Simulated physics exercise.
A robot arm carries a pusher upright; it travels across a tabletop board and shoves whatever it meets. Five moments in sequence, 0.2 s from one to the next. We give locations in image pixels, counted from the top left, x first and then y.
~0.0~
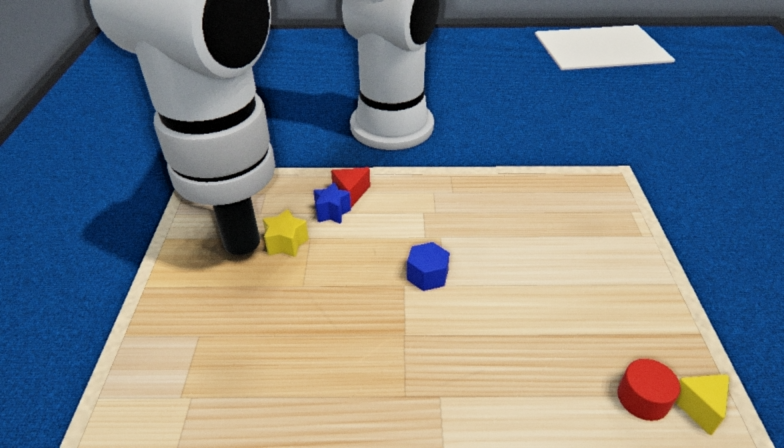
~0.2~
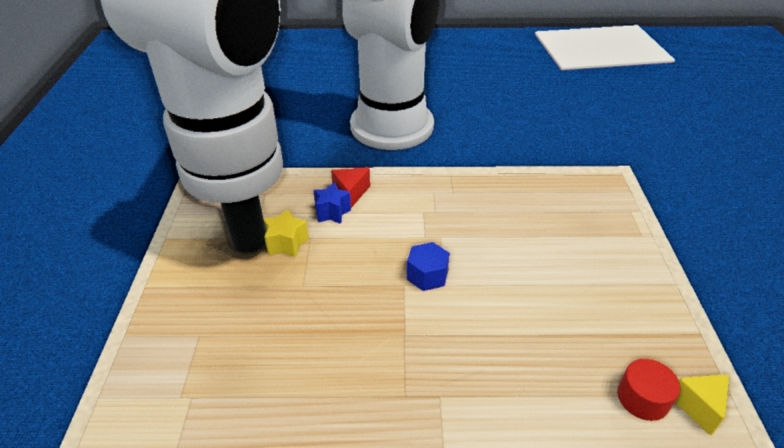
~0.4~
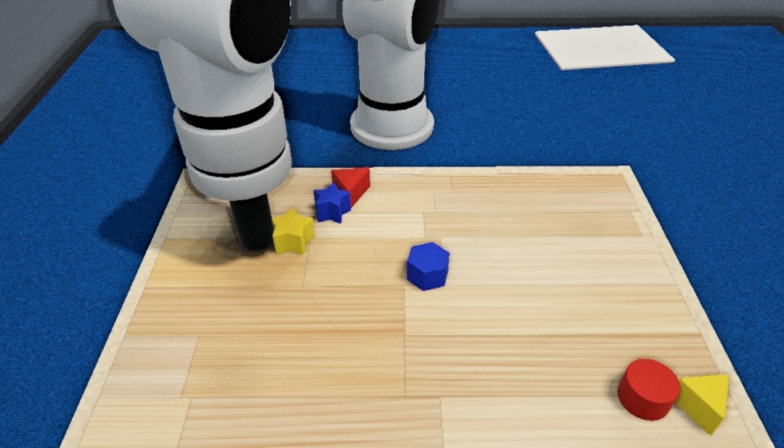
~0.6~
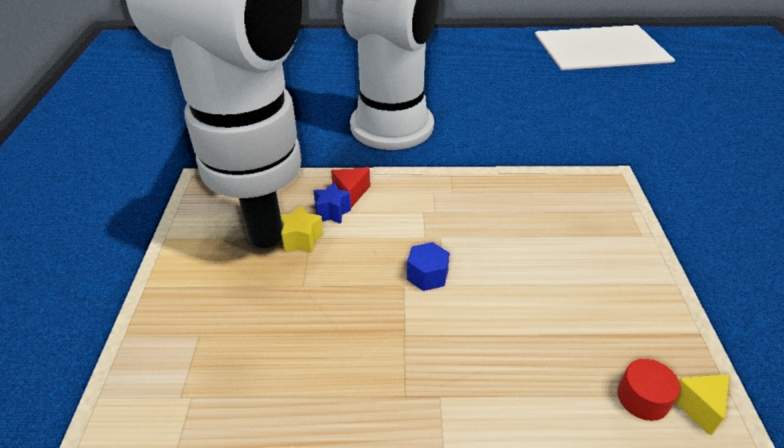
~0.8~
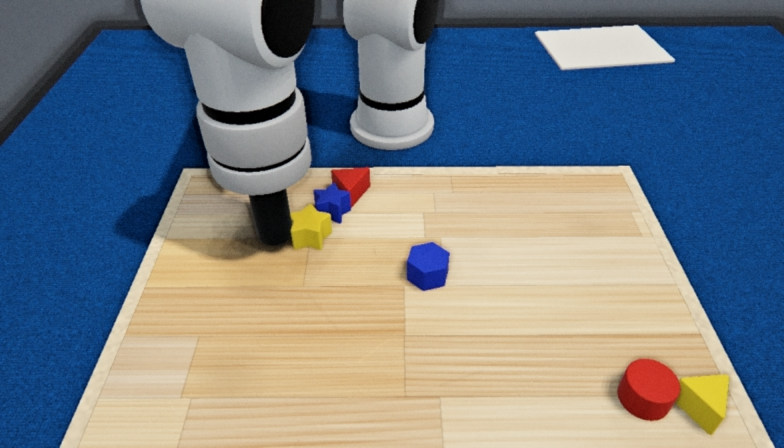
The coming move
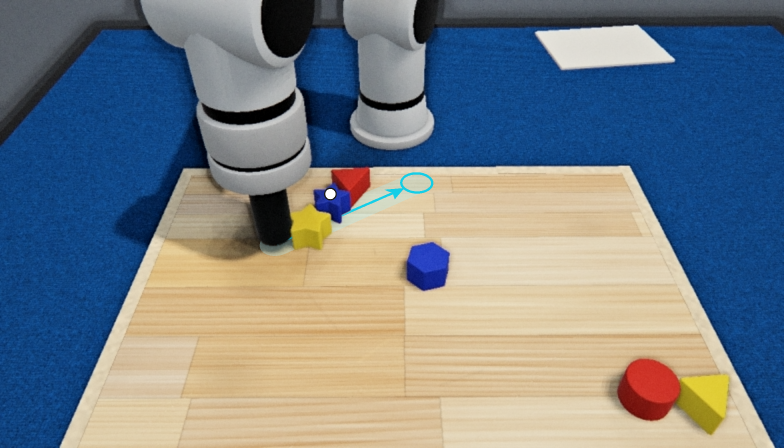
A robot arm slides right across the wooden board, pushing the yellow star block along.
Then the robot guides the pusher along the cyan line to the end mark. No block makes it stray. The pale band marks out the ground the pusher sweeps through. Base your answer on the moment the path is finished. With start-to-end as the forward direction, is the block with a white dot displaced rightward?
Yes, it checks out.
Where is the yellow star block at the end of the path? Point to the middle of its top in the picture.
Located at (383, 204).
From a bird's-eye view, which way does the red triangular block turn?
Counter-clockwise, from overhead.
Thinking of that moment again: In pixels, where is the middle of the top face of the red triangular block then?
At roughly (366, 163).
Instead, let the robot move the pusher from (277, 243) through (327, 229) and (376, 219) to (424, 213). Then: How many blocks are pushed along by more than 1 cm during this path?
The count is three or more.
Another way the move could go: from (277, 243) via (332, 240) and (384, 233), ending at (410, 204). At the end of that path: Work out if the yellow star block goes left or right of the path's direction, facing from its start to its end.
It is displaced to the right.
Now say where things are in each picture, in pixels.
The first picture shows pusher's lower end (243, 244); yellow star block (283, 224); blue star block (330, 194); red triangular block (350, 175).
The second picture shows pusher (250, 242); blocks still.
The third picture shows pusher (258, 240); yellow star block (290, 222).
The fourth picture shows pusher (267, 238); yellow star block (298, 220).
The fifth picture shows pusher (276, 235); yellow star block (307, 218); blue star block (330, 194); red triangular block (350, 175).
Drawn move, from (277, 243) to (417, 183); the dot is on the blue star block.
The first path, step by step. One third of the way, pusher (327, 213); yellow star block (358, 205), turned 25° clockwise; blue star block (373, 185), turned 55° anticlockwise; red triangular block (361, 166), turned 45° anticlockwise.
Two thirds of the way, pusher (374, 193); yellow star block (383, 204), turned 80° clockwise; blue star block (402, 178), turned 75° anticlockwise; red triangular block (362, 165), turned 60° anticlockwise.
At the end, pusher (417, 175); yellow star block (383, 204), turned 85° clockwise; blue star block (446, 164), turned 60° anticlockwise; red triangular block (366, 163), turned 85° anticlockwise.
